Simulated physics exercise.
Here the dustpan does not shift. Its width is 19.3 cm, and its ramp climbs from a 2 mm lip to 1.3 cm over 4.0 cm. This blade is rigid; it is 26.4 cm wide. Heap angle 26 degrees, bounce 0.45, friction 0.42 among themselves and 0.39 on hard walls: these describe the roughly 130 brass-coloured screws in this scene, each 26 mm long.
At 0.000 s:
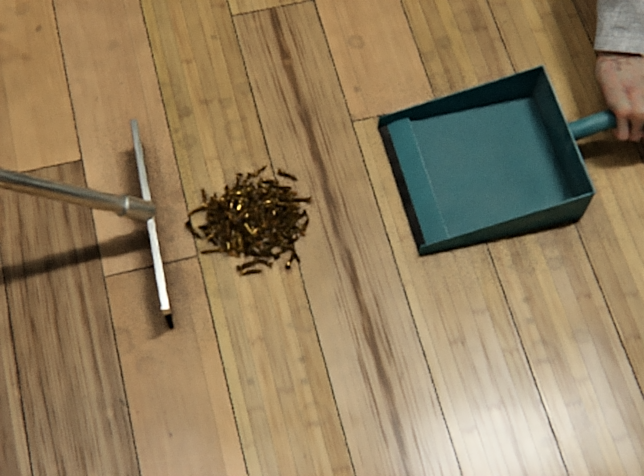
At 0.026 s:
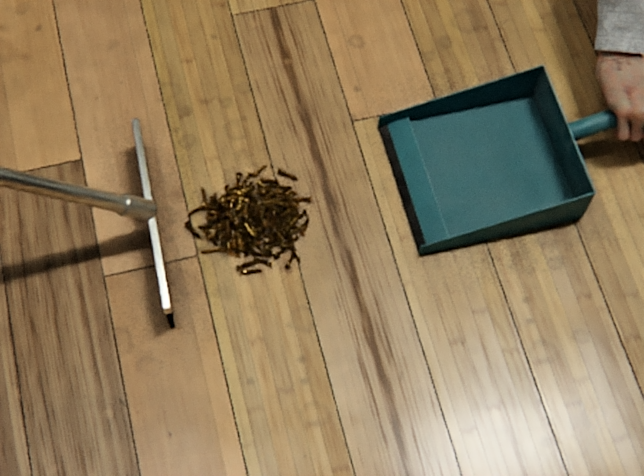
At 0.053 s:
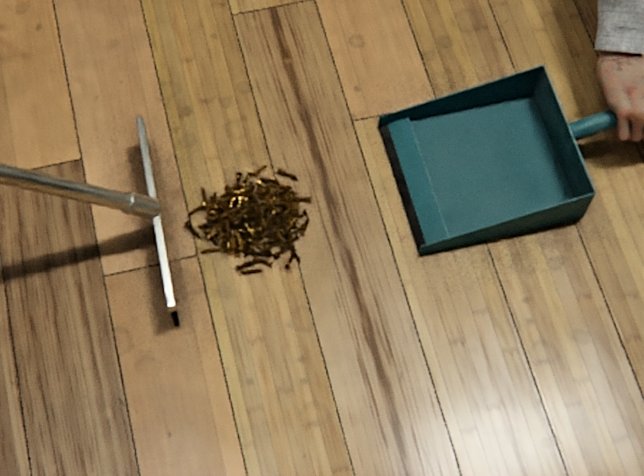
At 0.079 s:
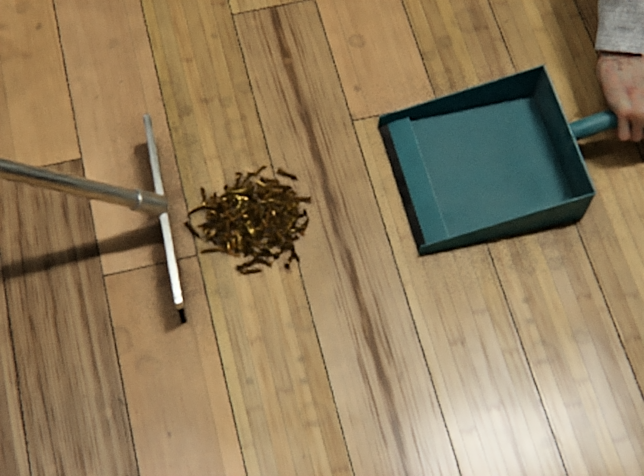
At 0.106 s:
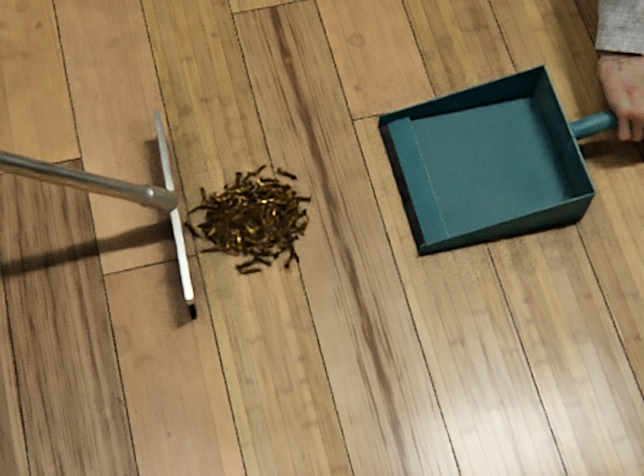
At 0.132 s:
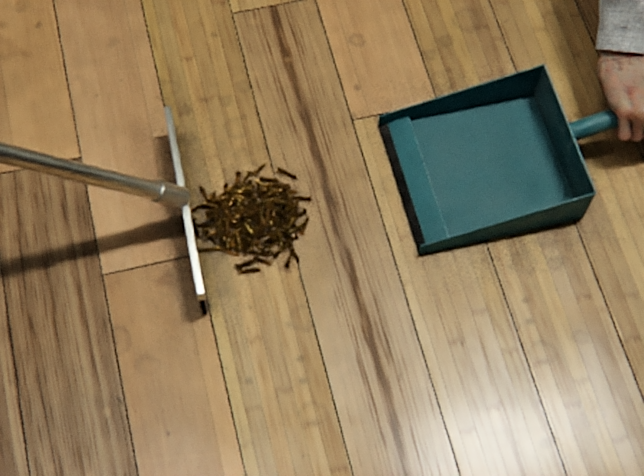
A hand holding a teal dustpan still on a wooden floor while a metal-handled blade slides right to a pile of brass-coloured screws.
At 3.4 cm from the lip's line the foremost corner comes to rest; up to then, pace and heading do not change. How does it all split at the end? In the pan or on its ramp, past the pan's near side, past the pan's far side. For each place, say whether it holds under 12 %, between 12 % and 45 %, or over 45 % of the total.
As I see it, pan: A middling share, near side: A small share, far side: A small share.
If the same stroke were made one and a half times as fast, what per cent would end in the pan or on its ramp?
I'd guess it lands at about 35 per cent.
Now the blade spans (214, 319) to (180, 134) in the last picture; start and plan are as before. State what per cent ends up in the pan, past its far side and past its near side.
Split: Pan = 15, far = 0, near = 30.
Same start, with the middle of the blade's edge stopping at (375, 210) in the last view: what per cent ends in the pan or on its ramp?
Close to 25 in a hundred.
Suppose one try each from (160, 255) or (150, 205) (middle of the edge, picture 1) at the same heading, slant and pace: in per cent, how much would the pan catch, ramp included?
I'd put it near 30 per cent for the first and near 20 per cent for the second.
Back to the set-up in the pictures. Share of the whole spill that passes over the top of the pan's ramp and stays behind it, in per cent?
About 0 %.
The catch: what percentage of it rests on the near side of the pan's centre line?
I'd put it at around 40 per cent.
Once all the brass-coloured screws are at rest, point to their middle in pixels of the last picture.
Look around (389, 179) in the last picture.
Then, at 0.35 s, middle of the blade 15 cm from the lip; 0 % over the lip, far side 0 %, near side 0 %.
After 0.49 s, middle of the blade 8 cm from the lip; 0 % over the lip, far side 0 %, near side 0 %.
After 0.76 s, middle of the blade 4 cm from the lip; 25 % over the lip, far side 5 %, near side 0 %.
At rest (1.2 s), pan 25 %, near side 0 %, far side 5 %, in front of the lip or behind the blade 65 %.
